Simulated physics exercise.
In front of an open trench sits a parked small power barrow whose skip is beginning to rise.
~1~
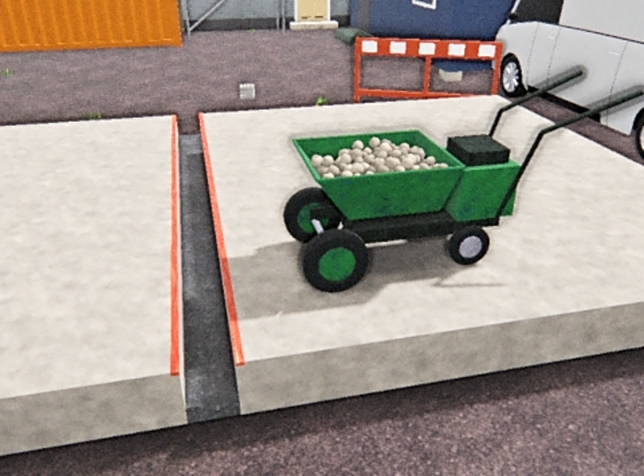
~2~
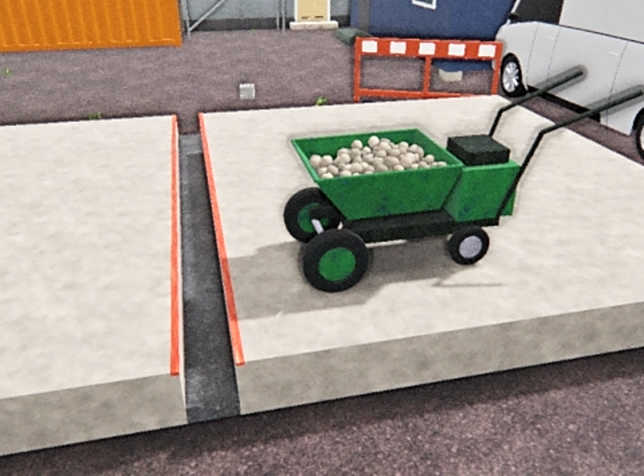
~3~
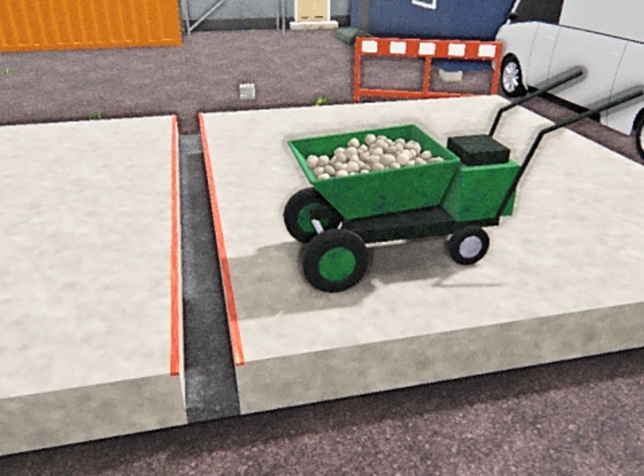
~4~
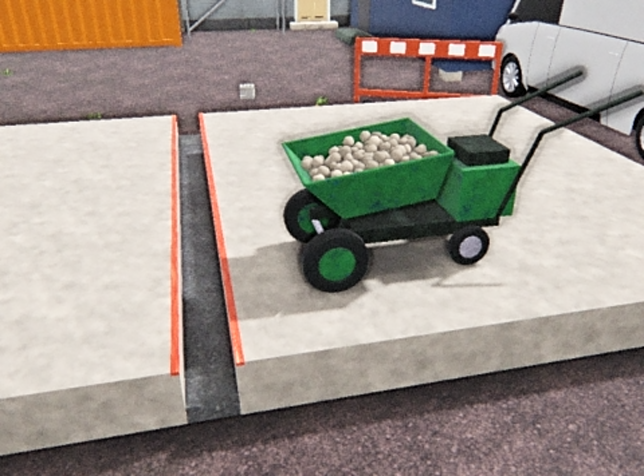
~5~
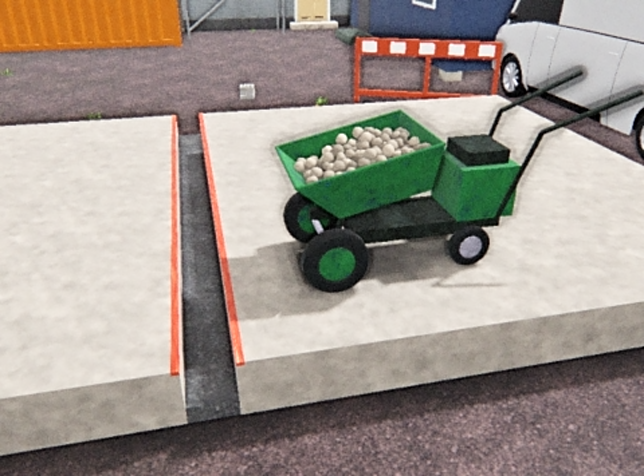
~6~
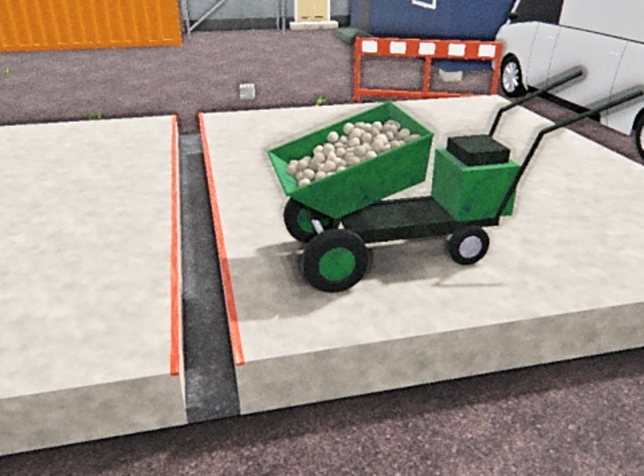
Beside a narrow trench, a parked green barrow's skip of pebbles slowly tilts toward the left.
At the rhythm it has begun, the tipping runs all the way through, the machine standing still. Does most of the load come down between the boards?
Mostly in.
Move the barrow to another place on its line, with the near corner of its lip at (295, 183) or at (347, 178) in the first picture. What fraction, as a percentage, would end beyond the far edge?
Try 1: 30 %. Try 2: 0 %.
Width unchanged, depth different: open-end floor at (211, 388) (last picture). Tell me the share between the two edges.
80 per cent, roughly.
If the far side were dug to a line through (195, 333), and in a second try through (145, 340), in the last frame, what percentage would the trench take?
In turn 60 and 100 in a hundred.
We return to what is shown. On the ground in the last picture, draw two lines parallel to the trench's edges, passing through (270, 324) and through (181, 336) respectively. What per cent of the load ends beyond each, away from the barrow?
The first comes to 100 per cent, the second to 10 per cent.
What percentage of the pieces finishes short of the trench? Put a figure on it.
It comes to close to 5 %.
Shortly afterwards, skip tipped steeply; the whole lot in the skip.
Next, skip tipped right over; the bulk in the skip; only a few short of the trench; a little in or heaped over the trench; a little falling.
Some moments later, skip tipped right over; a little in the skip; a little short of the trench; the bulk in or heaped over the trench; a little beyond it.
In the end, skip tipped right over; only a few short of the trench; all but a few in or heaped over the trench; a little beyond it.
